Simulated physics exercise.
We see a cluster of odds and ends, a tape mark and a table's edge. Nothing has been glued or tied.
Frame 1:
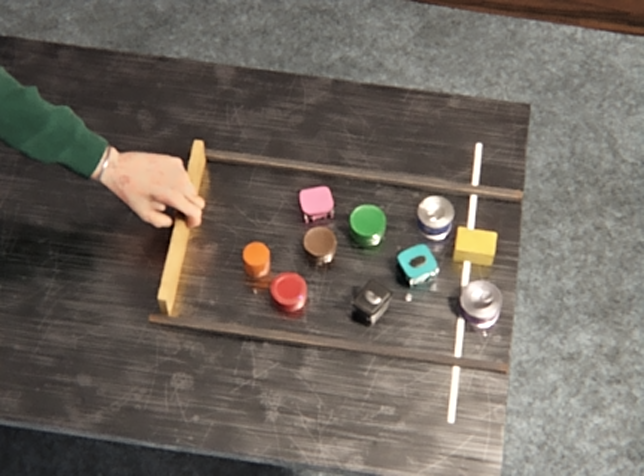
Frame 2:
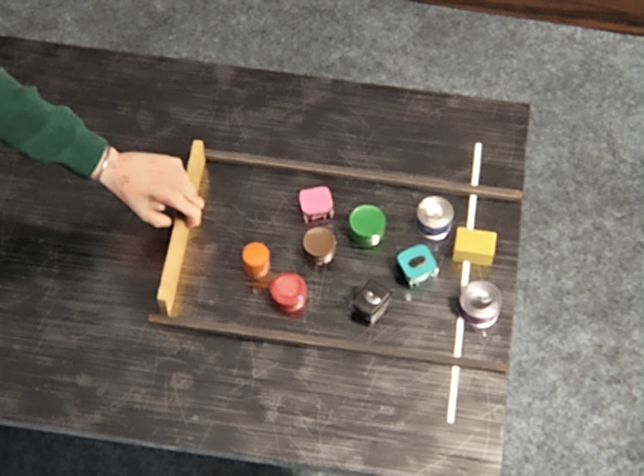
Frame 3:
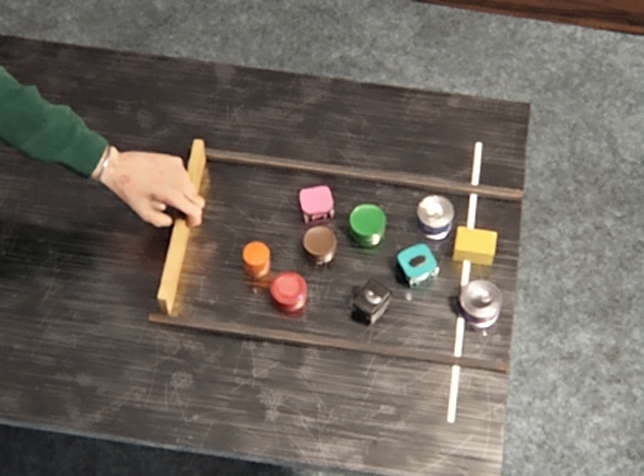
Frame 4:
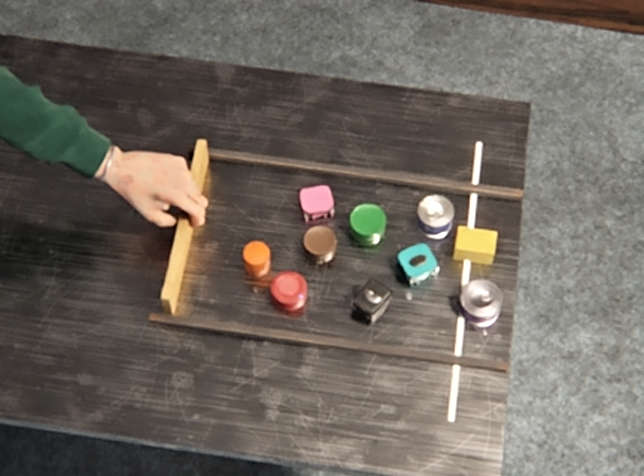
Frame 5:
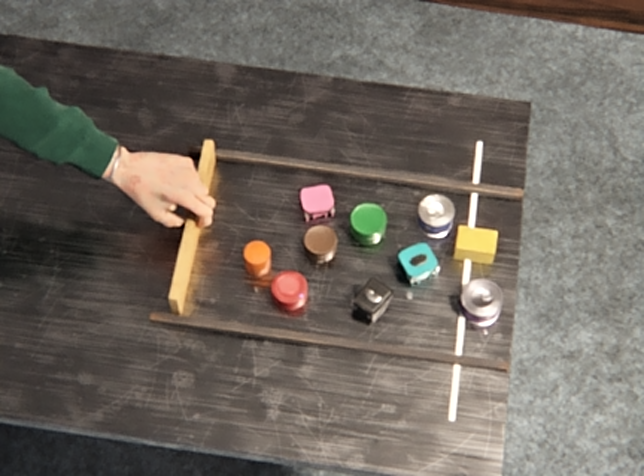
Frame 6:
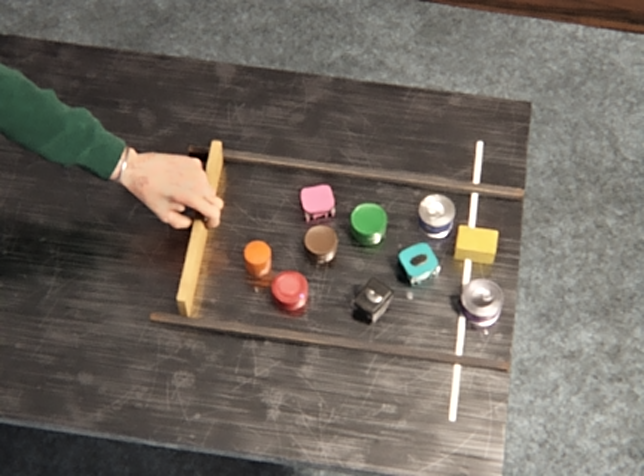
On a dark wooden table, a hand in a green sleeve grips a yellow board at the left of a scattered group of small tins, tubs and blocks, with a pale tape line at the right. The board stays almost still at first, then the hand slides it slightly right, while the objects stay in place.
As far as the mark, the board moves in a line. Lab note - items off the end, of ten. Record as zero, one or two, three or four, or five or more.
Recorded: One or two.
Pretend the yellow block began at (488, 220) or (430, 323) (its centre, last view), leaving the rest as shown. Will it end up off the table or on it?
One place after the other: It ends up falling; it ends up falling.
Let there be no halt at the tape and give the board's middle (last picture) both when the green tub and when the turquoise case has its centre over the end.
The middle would be close to (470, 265) and then close to (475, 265).
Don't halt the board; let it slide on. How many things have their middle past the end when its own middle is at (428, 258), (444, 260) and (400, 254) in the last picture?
The counts are 0, 2 and 0, in that order.
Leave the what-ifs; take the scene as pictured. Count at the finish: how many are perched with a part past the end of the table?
Expected count: 3.
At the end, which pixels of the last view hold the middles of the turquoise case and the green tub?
First object: (510, 284); second object: (519, 245).
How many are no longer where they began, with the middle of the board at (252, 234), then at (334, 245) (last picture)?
By the first moment it's 1, by the second it's 6.
Early on, none off yet; purple tin at rest near (481, 302); yellow block at rest near (476, 245); blue tin at rest near (436, 216).
A while later, none off yet; purple tin at rest near (481, 302); yellow block at rest near (476, 245); blue tin moving near (442, 215).
Further along, none off yet; purple tin travelled a little near (502, 301); yellow block travelled about its own width near (514, 256); blue tin travelled about its own width near (479, 207).
Finally, the number that fall off is one or two; lost, yellow block and purple tin.
